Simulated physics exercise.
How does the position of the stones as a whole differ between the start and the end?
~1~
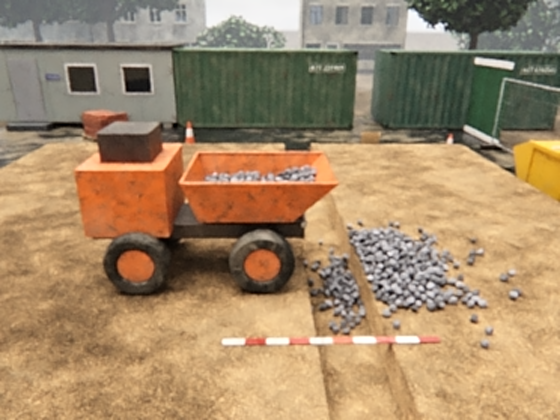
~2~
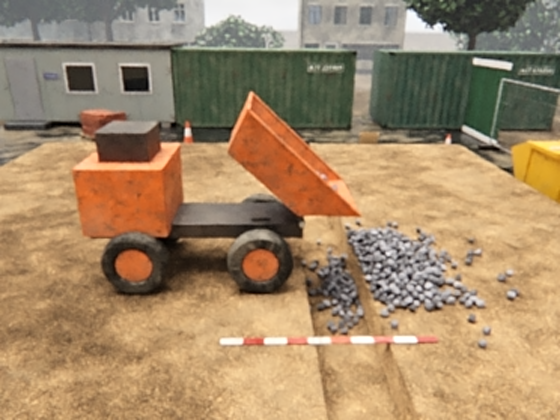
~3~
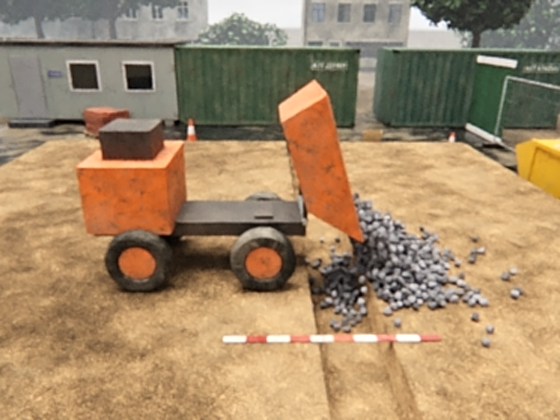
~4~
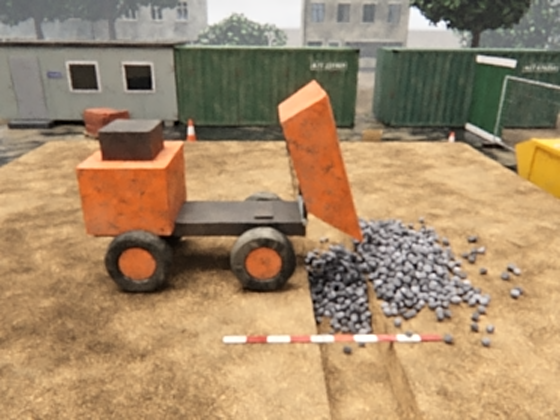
At the start some of the stones sit up in the dumper's skip and the rest lie on the ground to its right. By the end they are all on the ground, so the stones as a whole lie lower and further right.
